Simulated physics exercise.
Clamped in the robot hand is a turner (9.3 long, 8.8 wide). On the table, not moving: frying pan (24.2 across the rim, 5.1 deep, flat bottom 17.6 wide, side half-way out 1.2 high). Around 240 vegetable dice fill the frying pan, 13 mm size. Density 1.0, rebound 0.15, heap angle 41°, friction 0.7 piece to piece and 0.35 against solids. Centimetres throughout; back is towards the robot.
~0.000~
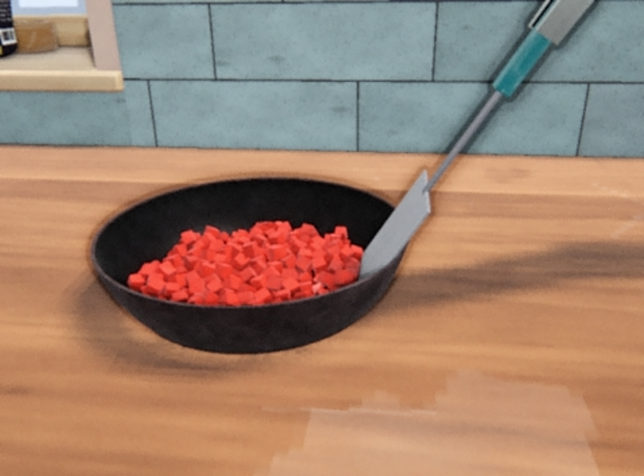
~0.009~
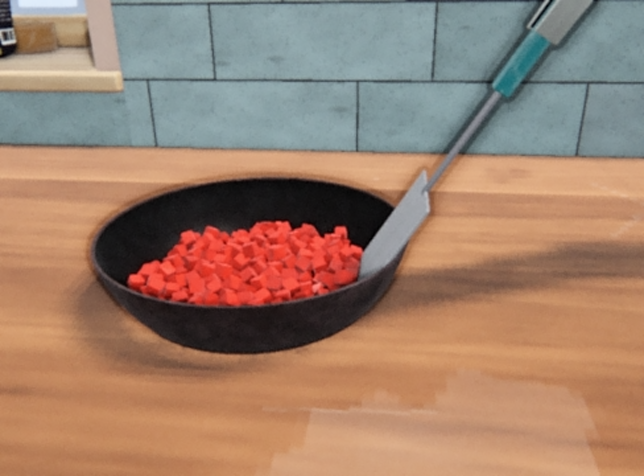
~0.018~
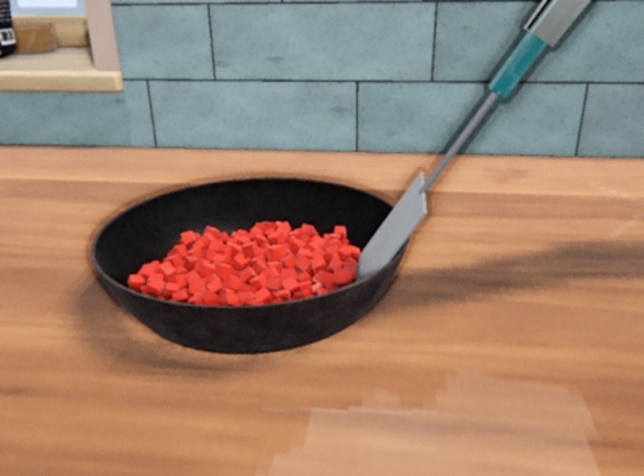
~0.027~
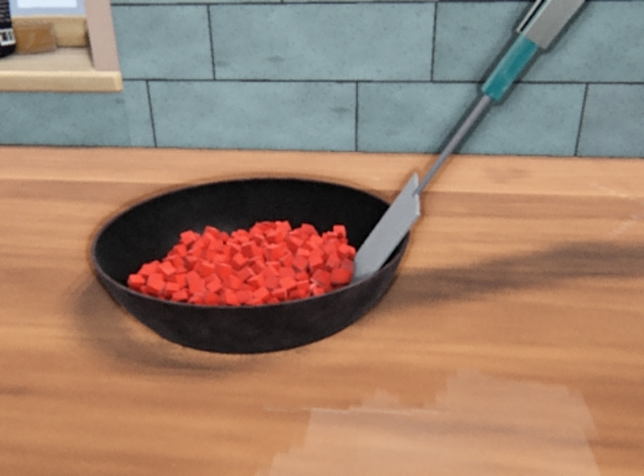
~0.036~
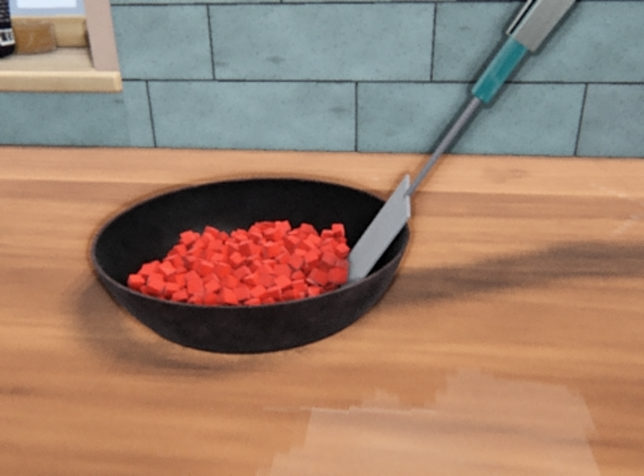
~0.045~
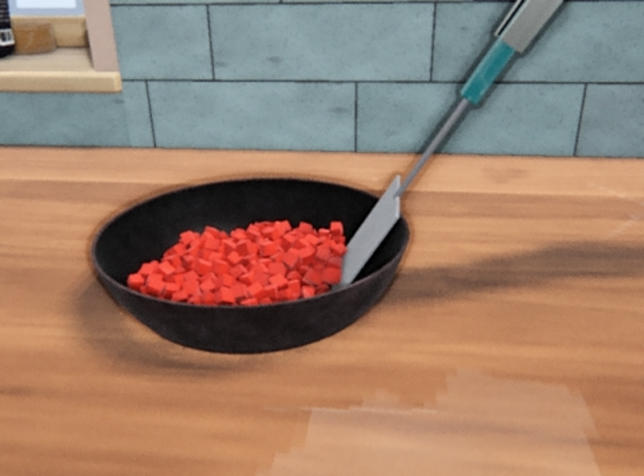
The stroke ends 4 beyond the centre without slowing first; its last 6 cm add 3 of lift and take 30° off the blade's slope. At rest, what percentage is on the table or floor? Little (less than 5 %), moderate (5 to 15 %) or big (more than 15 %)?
A little share, less than 5 %, ends on the table or floor.
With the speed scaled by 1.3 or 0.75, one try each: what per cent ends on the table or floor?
Some 5 and 0 per cent.
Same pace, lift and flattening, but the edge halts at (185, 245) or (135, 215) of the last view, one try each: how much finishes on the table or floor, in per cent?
Some 0 and 35 per cent.
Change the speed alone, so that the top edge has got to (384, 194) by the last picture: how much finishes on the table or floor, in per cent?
About 10 per cent.
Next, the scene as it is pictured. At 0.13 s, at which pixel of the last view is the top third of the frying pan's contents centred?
At about (191, 248).
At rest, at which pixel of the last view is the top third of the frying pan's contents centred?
Near (155, 247).
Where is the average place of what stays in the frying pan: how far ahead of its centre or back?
Roughly 5.0 cm ahead.
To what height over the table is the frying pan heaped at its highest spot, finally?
About 6.0 cm.
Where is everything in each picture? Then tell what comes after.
In the first picture, turner top edge at (427, 189), sloping 58°; upper third of the load around (256, 260), from x 135 to 355, top at y 230; 242 in the frying pan.
In the second picture, turner top edge at (427, 189), sloping 58°; upper third of the load around (256, 259), from x 135 to 355, top at y 230.
In the third picture, turner top edge at (424, 190), sloping 58°; upper third of the load around (256, 259), from x 135 to 355, top at y 230.
In the fourth picture, turner top edge at (417, 192), sloping 58°; upper third of the load around (257, 263), from x 135 to 345, top at y 230.
In the fifth picture, turner top edge at (408, 194), sloping 58°; upper third of the load around (255, 262), from x 135 to 340, top at y 230.
In the sixth picture, turner top edge at (398, 194), sloping 58°; upper third of the load around (253, 260), from x 135 to 340, top at y 230; 242 in the frying pan.
By 0.09 s, sloping 58°, highest piece 4 above the table; 242 in the frying pan.
By 0.13 s, sloping 45°, highest piece 7 above the table; 242 in the frying pan.
By 0.35 s, sloping 28°, highest piece 6 above the table; 240 in the frying pan, 2 on the table or floor.
By 1.40 s, sloping 28°, highest piece 6 above the table; 240 in the frying pan, 2 on the table or floor.
Final count, 240 in the frying pan, 2 on the table or floor. That is 1 % on the table or floor.
